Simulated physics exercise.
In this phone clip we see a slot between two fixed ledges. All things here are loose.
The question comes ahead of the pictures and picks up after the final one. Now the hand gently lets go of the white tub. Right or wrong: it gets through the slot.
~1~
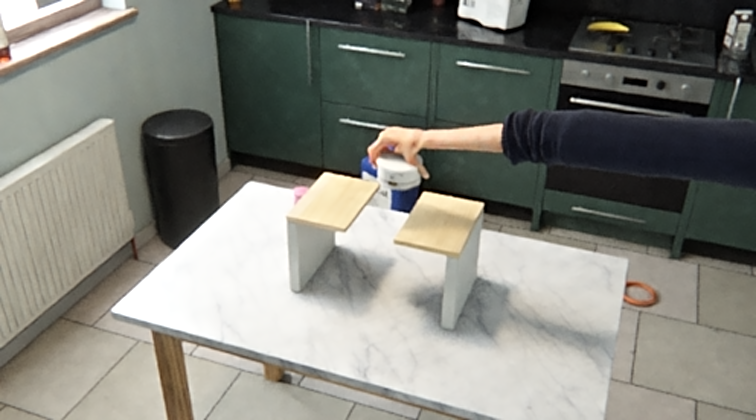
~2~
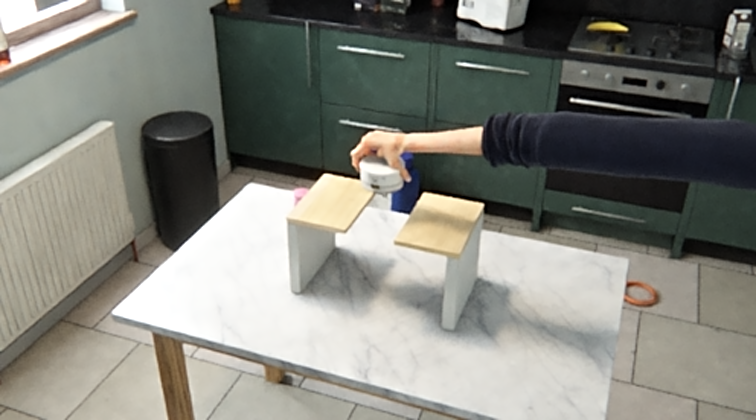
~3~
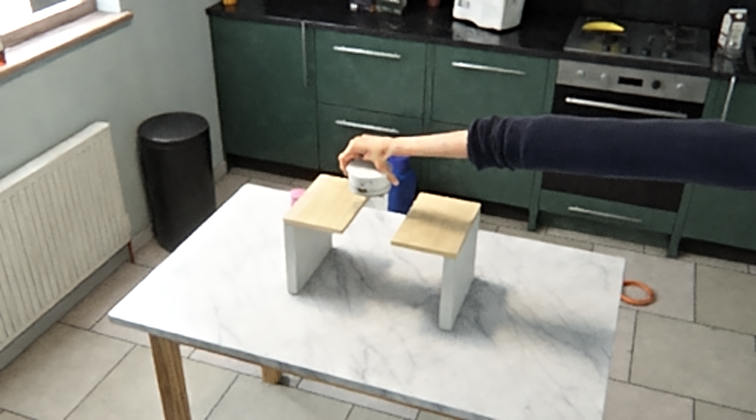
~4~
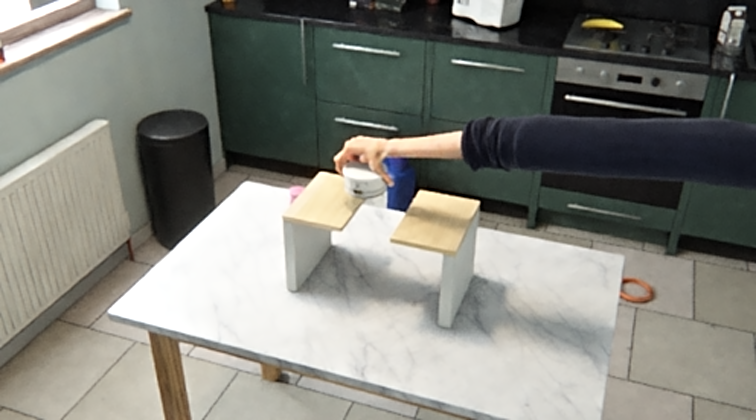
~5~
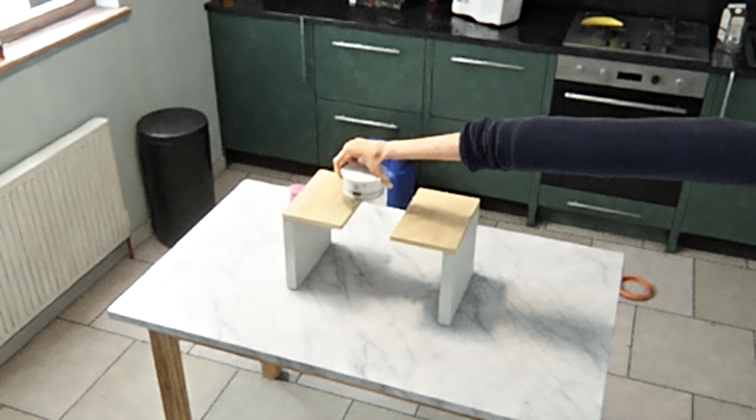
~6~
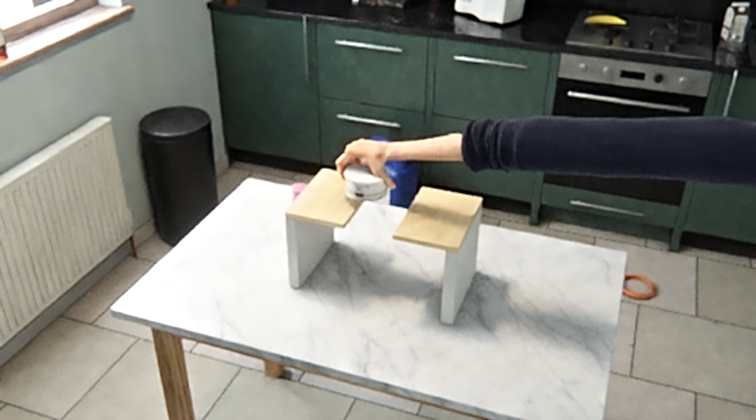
Right.
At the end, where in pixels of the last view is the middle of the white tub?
Roughly (356, 264).
Then, 0.40 s on from there, white tub on its side near (386, 244).
Then, 0.50 s on from there, white tub turned 71° from how it was put near (385, 257).
In the end, moved from the start, white tub; pink shaker unmoved. At the end, from the last picture's camera, white tub near (355, 264). The tub reaches the table.
